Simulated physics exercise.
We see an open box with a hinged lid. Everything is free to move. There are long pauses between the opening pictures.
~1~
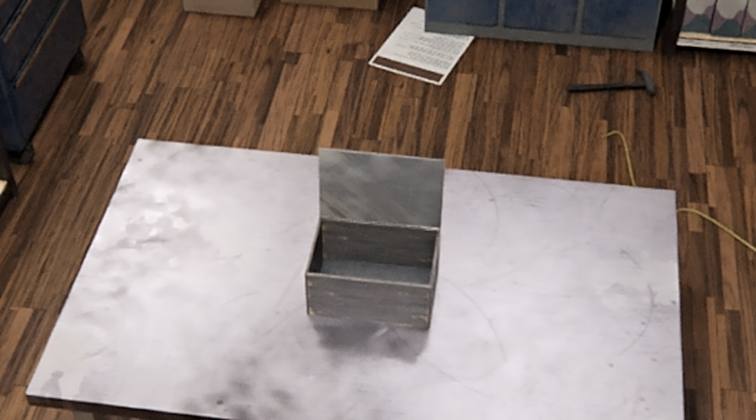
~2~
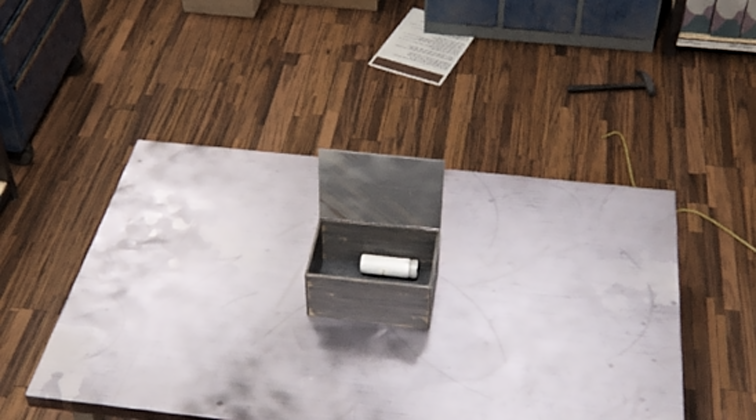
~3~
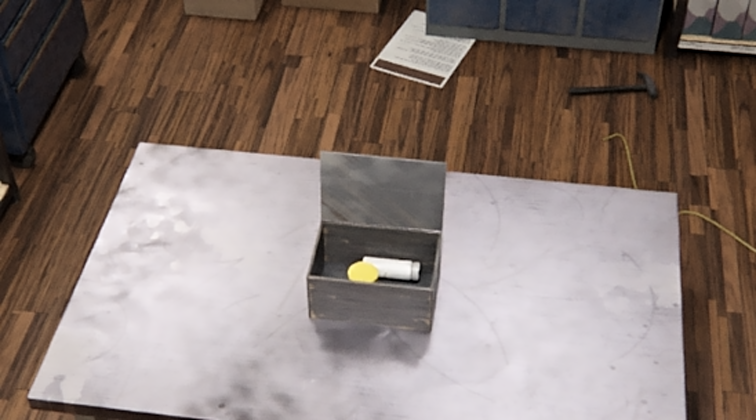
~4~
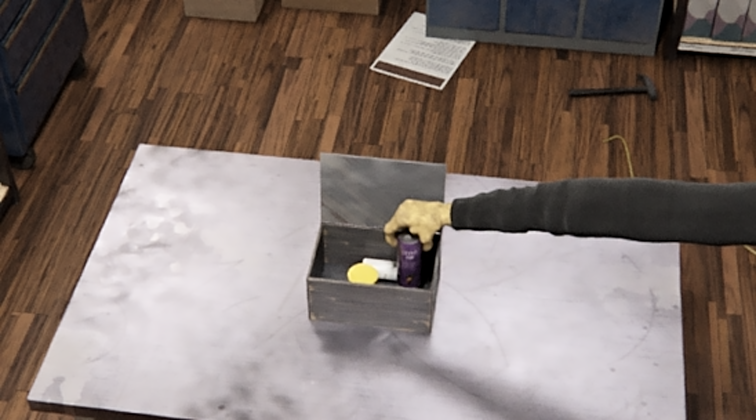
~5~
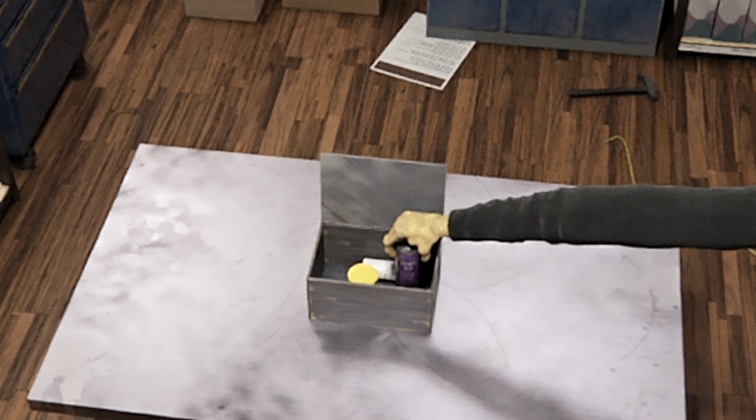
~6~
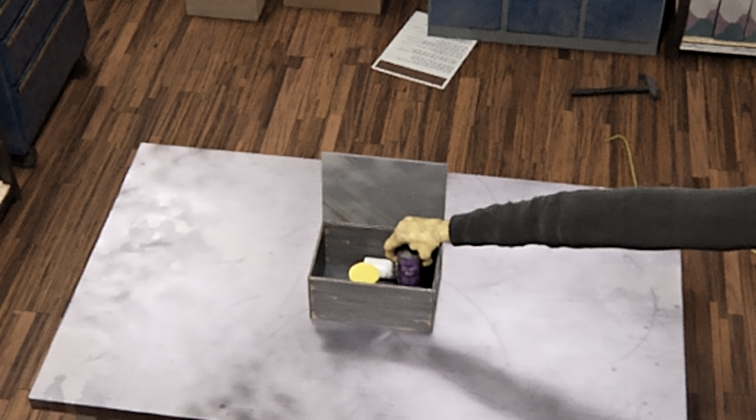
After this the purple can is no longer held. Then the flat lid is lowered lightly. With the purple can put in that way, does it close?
In the end the lid stays ajar.
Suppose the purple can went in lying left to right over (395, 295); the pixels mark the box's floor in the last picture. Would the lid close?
Then it closes.
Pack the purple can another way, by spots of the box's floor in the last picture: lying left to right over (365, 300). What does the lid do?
Then it closes.
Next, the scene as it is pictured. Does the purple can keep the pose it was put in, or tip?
It keeps its pose.
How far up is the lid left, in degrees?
Some 20° above the rim.
Then, 1.40 s past the last view, lid 74° above the rim.
Then, 1.70 s past the last view, lid 45° above the rim.
Finally, lid 22° above the rim; all 3 still in place. Final places as the last picture's camera would see them, purple can near (409, 276).
